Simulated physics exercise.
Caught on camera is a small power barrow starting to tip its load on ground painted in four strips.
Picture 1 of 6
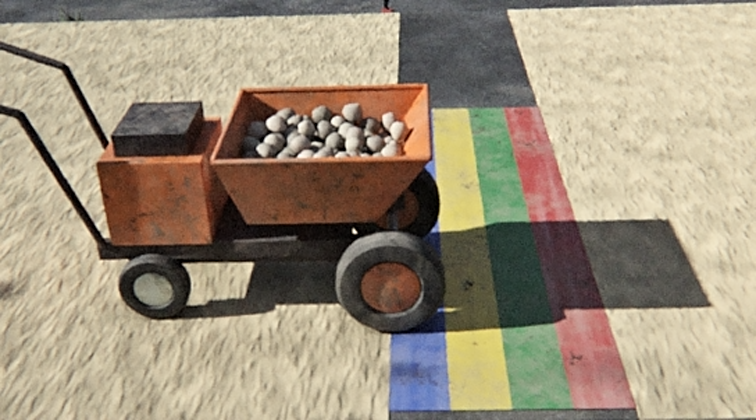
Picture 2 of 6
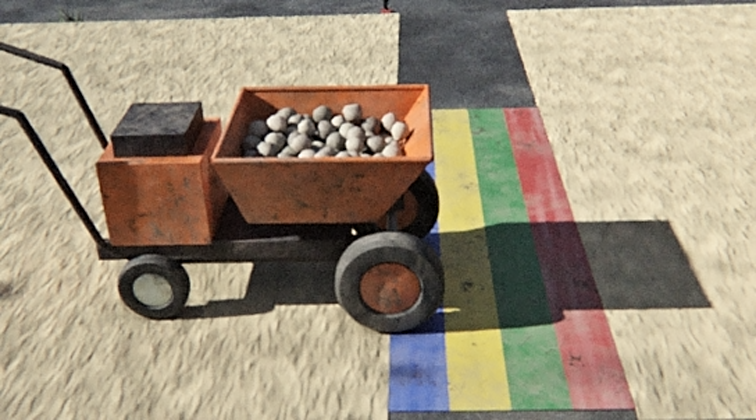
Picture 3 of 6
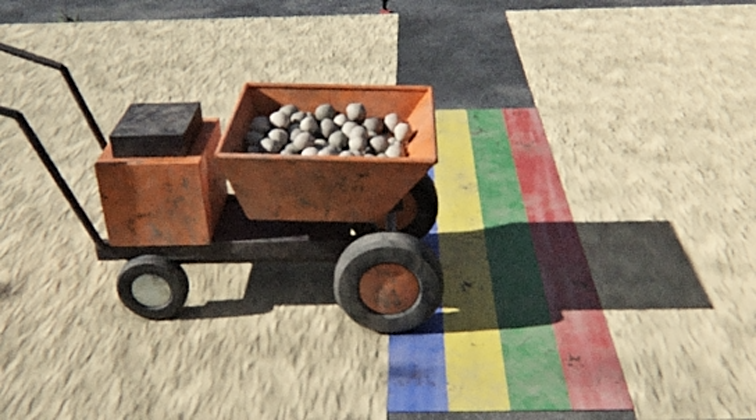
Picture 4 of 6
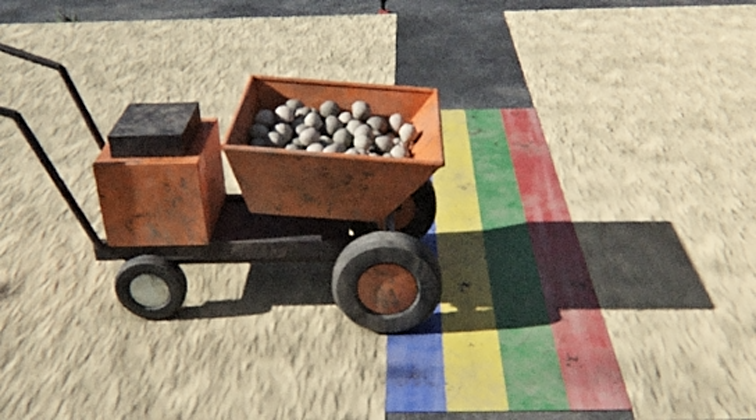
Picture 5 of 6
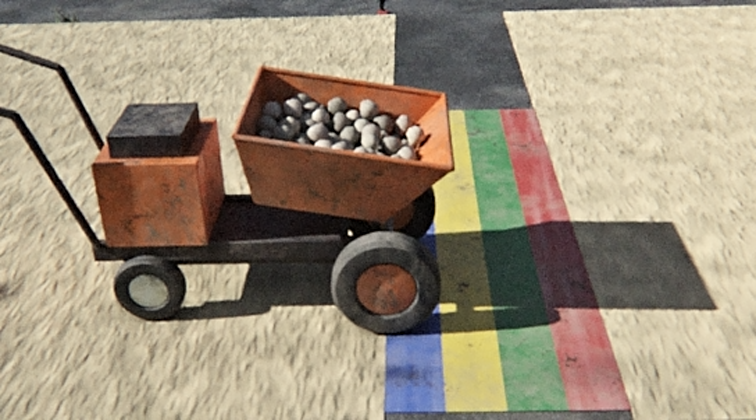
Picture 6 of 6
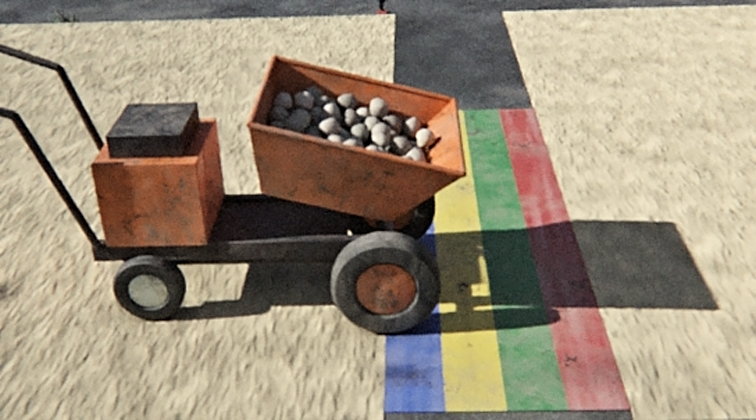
The orange skip full of rounded stones sat level on a small power barrow, then its back end rose gradually, tilting it clearly down to the right beside blue, yellow, green and red strips.
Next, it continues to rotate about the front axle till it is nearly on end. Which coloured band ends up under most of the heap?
The red one.
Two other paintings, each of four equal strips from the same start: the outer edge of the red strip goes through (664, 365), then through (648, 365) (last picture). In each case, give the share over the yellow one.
About 0 per cent first, then about 0 per cent.
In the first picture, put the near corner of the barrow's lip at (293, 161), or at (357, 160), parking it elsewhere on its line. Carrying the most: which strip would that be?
Case one gives yellow, case two gives that green strip.
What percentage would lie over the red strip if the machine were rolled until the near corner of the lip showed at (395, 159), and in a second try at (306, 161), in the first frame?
First spot: About 30 percent; second spot: About 10 percent.
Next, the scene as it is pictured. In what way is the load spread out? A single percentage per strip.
Blue strip 0 %, yellow strip 0 %, green strip 10 %, red strip 40 %.
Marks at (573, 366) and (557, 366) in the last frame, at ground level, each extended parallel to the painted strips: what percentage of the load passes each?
First 60 in a hundred, second 70 in a hundred.
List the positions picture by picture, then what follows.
Lip of the skip (430, 159), level; top of the load (326, 156), river pebbles; blue strip (419, 361); yellow strip (476, 360); green strip (534, 359); red strip (592, 359), in the first picture.
Lip of the skip (431, 160), level; top of the load (302, 144), in the second picture.
Lip of the skip (435, 162), tipped barely; top of the load (305, 141), in the third picture.
Lip of the skip (442, 164), tipped a little; top of the load (303, 134), in the fourth picture.
Lip of the skip (452, 169), tipped a little; top of the load (311, 129), in the fifth picture.
Lip of the skip (463, 175), tipped clearly; top of the load (301, 120); blue strip (414, 362); yellow strip (471, 361); green strip (529, 361); red strip (587, 360), in the sixth picture.
Just after the last frame, skip tipped steeply; every one in the skip.
A moment on, skip tipped right over; the larger part in the skip; just a few over the green strip; roughly a quarter over the red strip; just a few off the paint.
Further on, skip tipped right over; roughly a quarter in the skip; about a tenth over the green strip; roughly a third over the red strip; roughly a third off the paint.
When it is over, skip tipped right over; roughly a quarter in the skip; not one over the blue strip; not one over the yellow strip; about a tenth over the green strip; roughly a third over the red strip; roughly a third off the paint.
